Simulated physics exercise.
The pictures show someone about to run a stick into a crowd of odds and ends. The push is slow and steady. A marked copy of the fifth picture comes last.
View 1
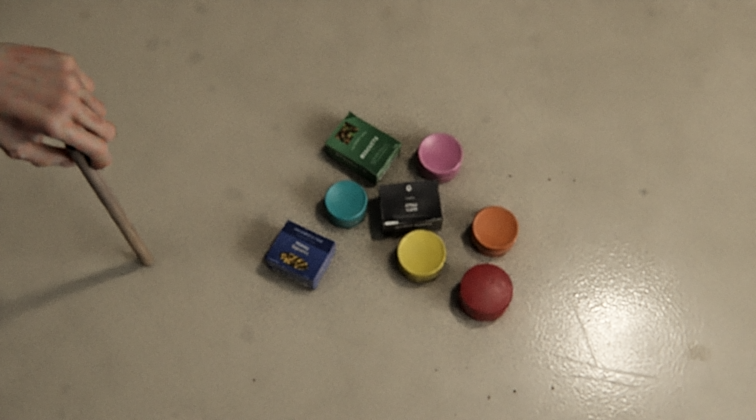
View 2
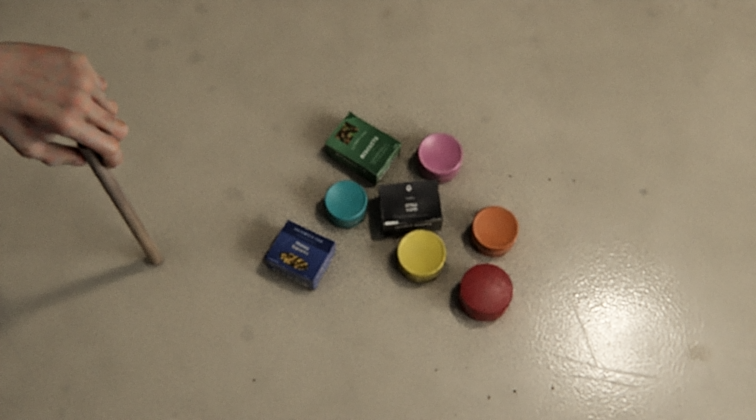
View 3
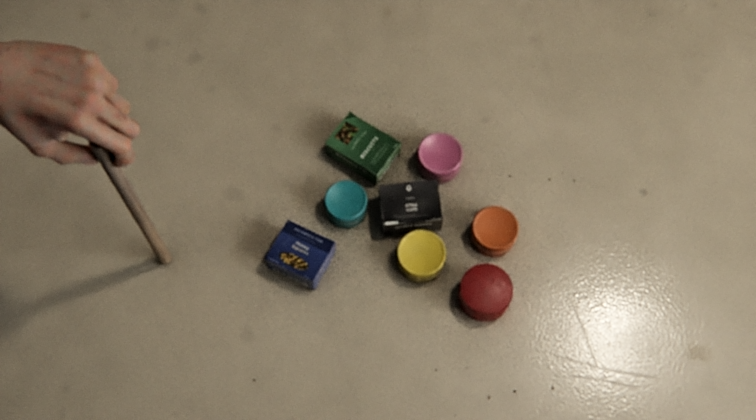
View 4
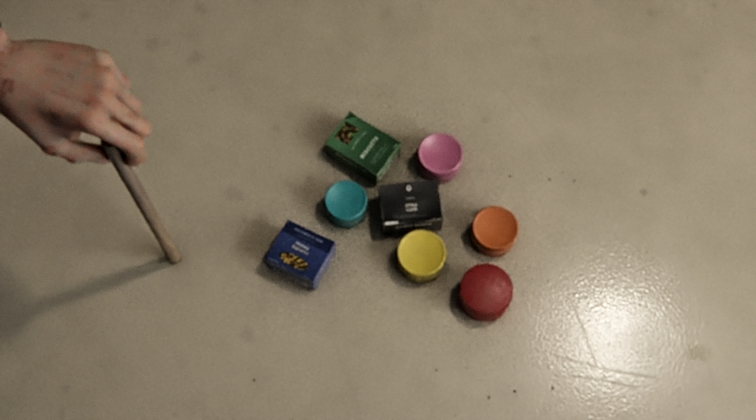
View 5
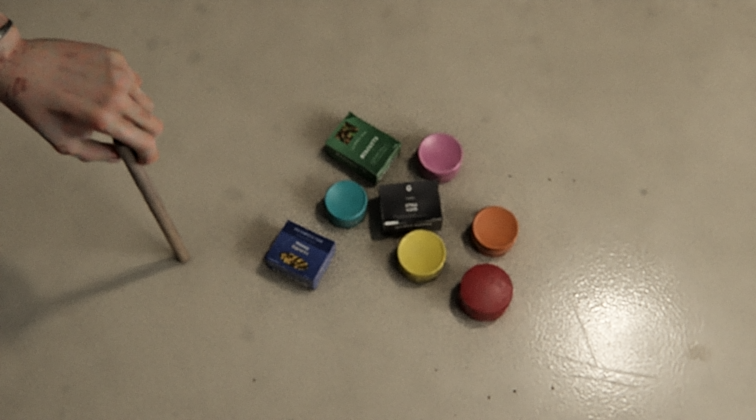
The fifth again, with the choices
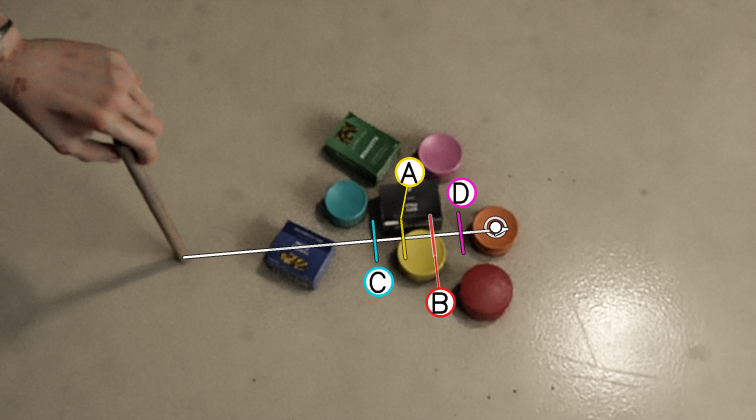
A hand at the upper left grips a wooden stick over a plain grey floor, seen from above. Near the middle sit green, black and blue boxes among small round tubs, turquoise, pink, yellow and orange, with a red one at the lower right. The hand slowly slides the stick rightward, its tip nearing the blue box, while the objects and camera stay still.
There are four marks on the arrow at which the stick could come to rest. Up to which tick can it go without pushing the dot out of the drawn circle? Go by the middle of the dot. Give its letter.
It should halt at D.
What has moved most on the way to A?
The blue packet has gone farthest.
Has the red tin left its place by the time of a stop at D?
By then, no.
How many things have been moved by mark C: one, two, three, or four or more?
It has moved one.
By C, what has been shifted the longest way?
The blue packet has gone farthest.
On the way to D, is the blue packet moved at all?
Yes.
On the marked copy, A at (403, 238); B at (433, 235); C at (375, 240); D at (461, 233); the arrow from (184, 257) to (507, 229); the white dot at (496, 227).
Taking D. A third of the way, foot of the stick (284, 249); blue packet (314, 257).
Two thirds of the way, foot of the stick (381, 241); blue packet (356, 271).
When it is over, foot of the stick (461, 234); black box (469, 189); blue packet (356, 271); the dot is still in its ring.
As for the rest, A keeps the dot in but is short; B keeps the dot in but is short; C keeps the dot in but is short.
